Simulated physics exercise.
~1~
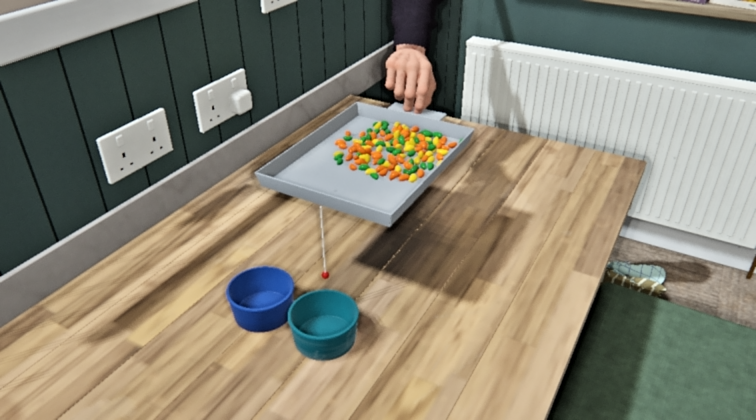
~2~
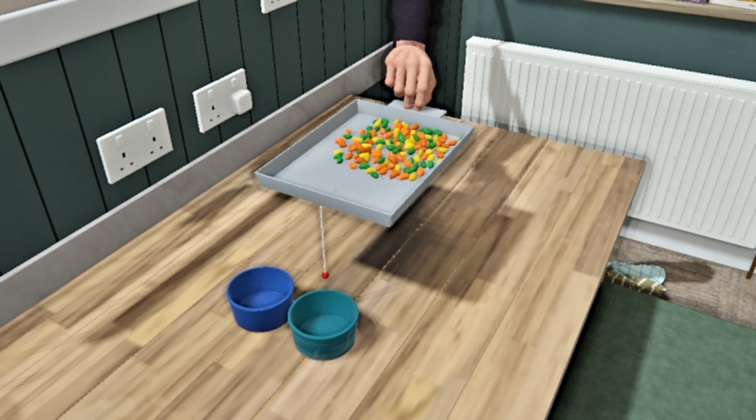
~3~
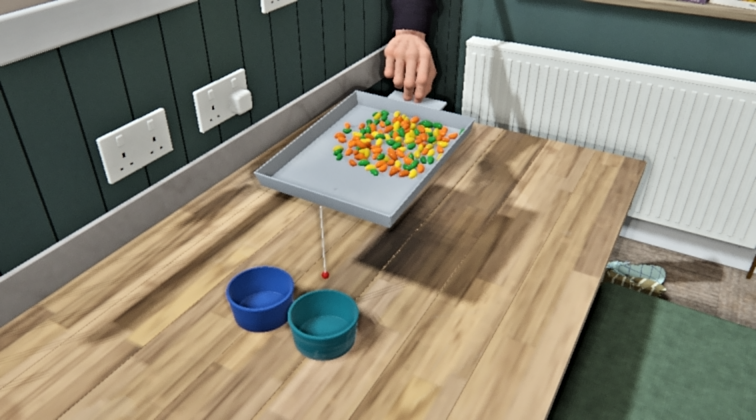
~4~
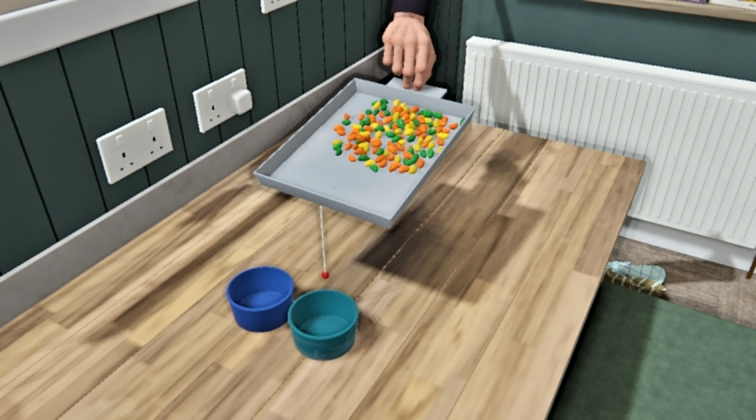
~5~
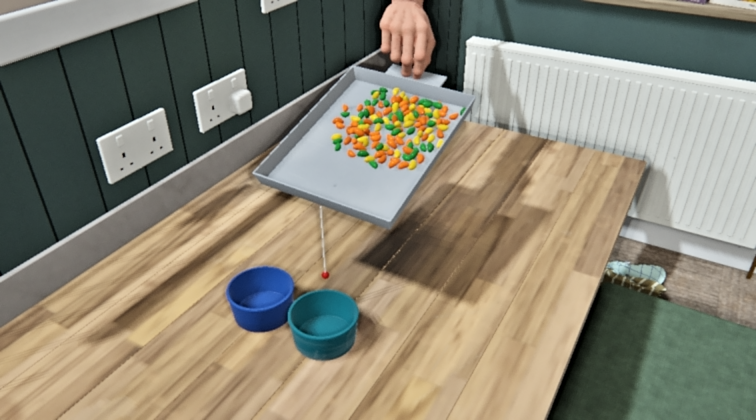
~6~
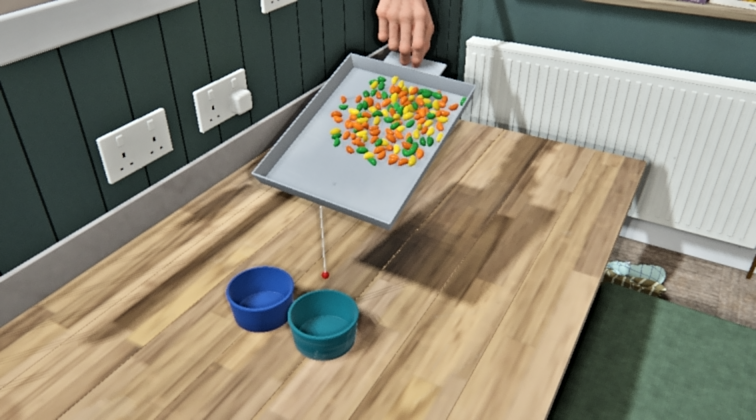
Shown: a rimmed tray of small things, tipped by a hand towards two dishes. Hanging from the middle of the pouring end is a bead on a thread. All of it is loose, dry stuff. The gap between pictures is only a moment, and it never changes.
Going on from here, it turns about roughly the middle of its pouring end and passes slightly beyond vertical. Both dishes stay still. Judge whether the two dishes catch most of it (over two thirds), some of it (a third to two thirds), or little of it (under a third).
They catch some of it.
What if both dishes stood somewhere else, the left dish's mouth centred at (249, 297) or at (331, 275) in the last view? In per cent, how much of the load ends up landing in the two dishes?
About 40% on the first try and 10% on the second.
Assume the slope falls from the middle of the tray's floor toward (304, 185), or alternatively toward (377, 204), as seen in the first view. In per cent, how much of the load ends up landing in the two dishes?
For the first it's near 50 %, for the second near 10 %.
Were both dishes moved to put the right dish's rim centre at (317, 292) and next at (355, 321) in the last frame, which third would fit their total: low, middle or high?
Taking the tries in order: Under a third and above two thirds.
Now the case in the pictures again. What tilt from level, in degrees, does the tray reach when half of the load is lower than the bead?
That happens at close to 110 degrees.
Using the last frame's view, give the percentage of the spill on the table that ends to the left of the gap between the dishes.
Reading: Around 20 %.
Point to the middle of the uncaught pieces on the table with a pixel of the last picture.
My estimate puts the centre near (359, 364).
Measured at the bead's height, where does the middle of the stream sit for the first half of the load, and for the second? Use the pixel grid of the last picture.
The first part passes (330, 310); everything after passes (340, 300).
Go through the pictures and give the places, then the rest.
In the first picture, corners of the pouring end at (260, 172) and (389, 212), level; middle of the load at (399, 148), jelly beans; left dish at (241, 317); right dish at (305, 345); bead on its thread at (325, 275).
In the second picture, corners of the pouring end at (260, 172) and (389, 212), level; middle of the load at (399, 146).
In the third picture, corners of the pouring end at (260, 172) and (389, 213), tipped barely, lowest at the right corner; middle of the load at (399, 140).
In the fourth picture, corners of the pouring end at (259, 172) and (389, 215), tipped a little, lowest at the right corner; middle of the load at (399, 132).
In the fifth picture, corners of the pouring end at (258, 172) and (388, 217), tipped a little, lowest at the right corner; middle of the load at (398, 125).
In the sixth picture, corners of the pouring end at (257, 172) and (388, 219), tipped clearly, lowest at the right corner; middle of the load at (397, 117); left dish at (241, 317); right dish at (305, 345).
Soon after the last picture, tray tipped steeply; nearly all on the tray; a small part in the air.
A little later, tray tipped past a quarter turn; about half on the tray; about a quarter in the right dish; a stray few in the left dish; about a quarter outside both; a small part in the air.
Later still, tray tipped past a quarter turn; about half in the right dish; a stray few in the left dish; about half outside both.
At rest, tray tipped past a quarter turn; about half in the right dish; a stray few in the left dish; about half outside both.
